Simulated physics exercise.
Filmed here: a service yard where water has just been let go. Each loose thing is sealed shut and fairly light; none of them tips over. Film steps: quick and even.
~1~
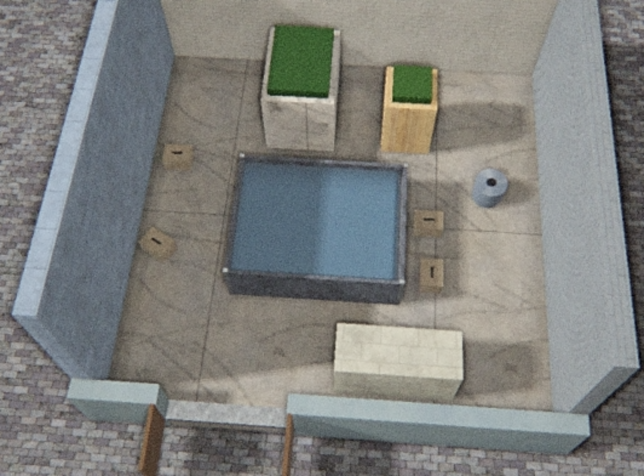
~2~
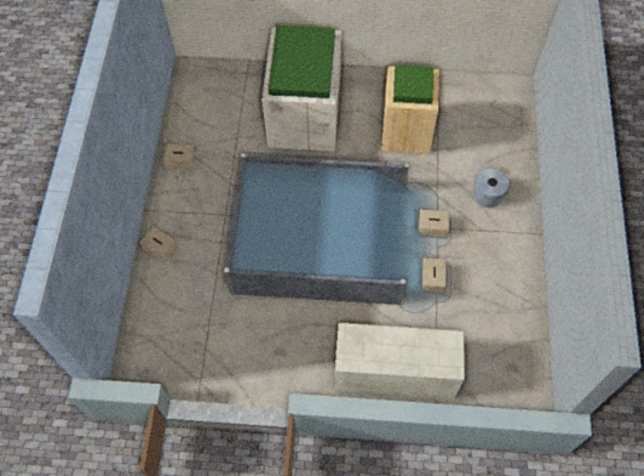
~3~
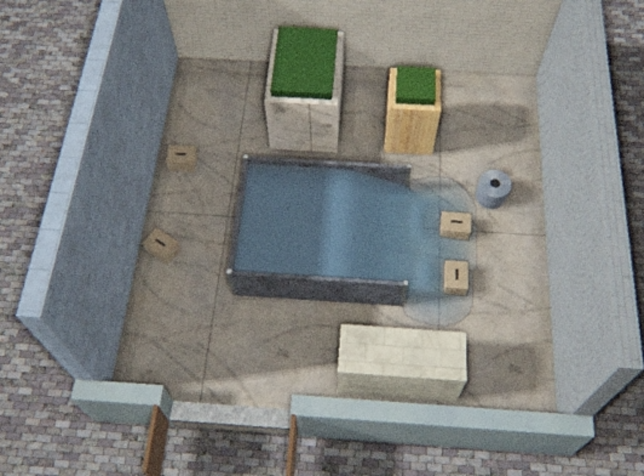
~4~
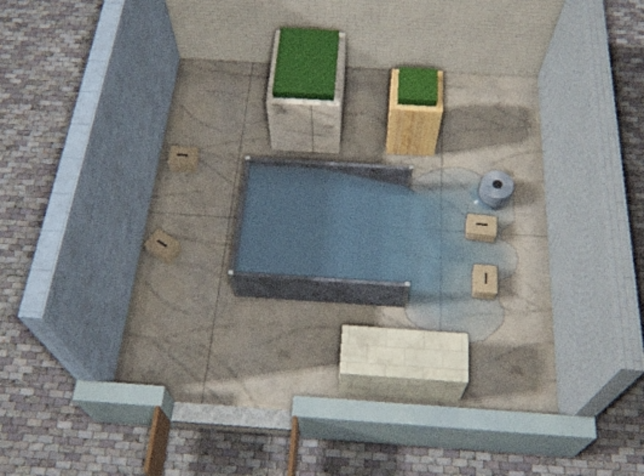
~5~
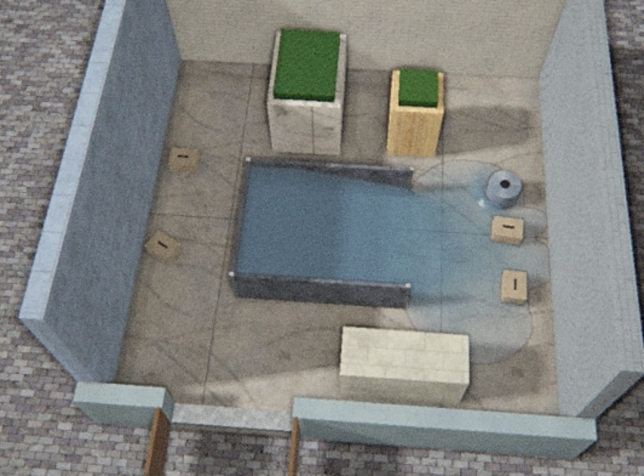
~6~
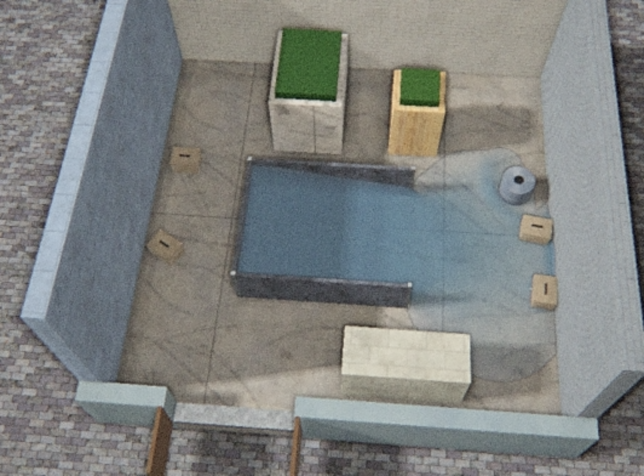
Water spreads rightward across the paved floor from the open right side of a walled tank, reaching two small tan boxes beside it. The boxes slide right, drawing slightly apart, and a grey-blue cylinder then shifts a little the same way, while two boxes on the left stay put.
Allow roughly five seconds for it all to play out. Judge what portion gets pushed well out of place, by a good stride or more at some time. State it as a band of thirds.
The result is a share of a third to two thirds.
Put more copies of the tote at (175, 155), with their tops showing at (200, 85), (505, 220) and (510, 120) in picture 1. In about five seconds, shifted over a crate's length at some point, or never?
Stays put, shoved clear, shoved clear.
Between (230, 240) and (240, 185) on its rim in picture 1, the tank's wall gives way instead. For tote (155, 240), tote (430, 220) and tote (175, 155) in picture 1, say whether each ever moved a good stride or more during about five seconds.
Each in turn, ends up that far off, never travels that far, ends up that far off.
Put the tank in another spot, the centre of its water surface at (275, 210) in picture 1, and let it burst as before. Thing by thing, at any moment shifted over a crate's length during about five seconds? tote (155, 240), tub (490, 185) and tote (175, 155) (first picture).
Taking them in order, fell short, went past that, fell short.
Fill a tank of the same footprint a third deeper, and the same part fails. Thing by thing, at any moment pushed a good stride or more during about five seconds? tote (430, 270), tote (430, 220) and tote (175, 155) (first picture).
Taking them as listed, the first did it, the second did it and the third came up short.
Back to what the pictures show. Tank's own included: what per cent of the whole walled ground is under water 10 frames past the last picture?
Close to 40 per cent, tank included.
A moment on, 3 of 5 are well off their spots; 2 afloat.
Next, 3 of 5 are well off their spots; 3 afloat.
Later, 3 of 5 are well off their spots; 2 afloat.
In the end, 3 of 5 are well off their spots, and 3 have been at some point; 2 afloat.
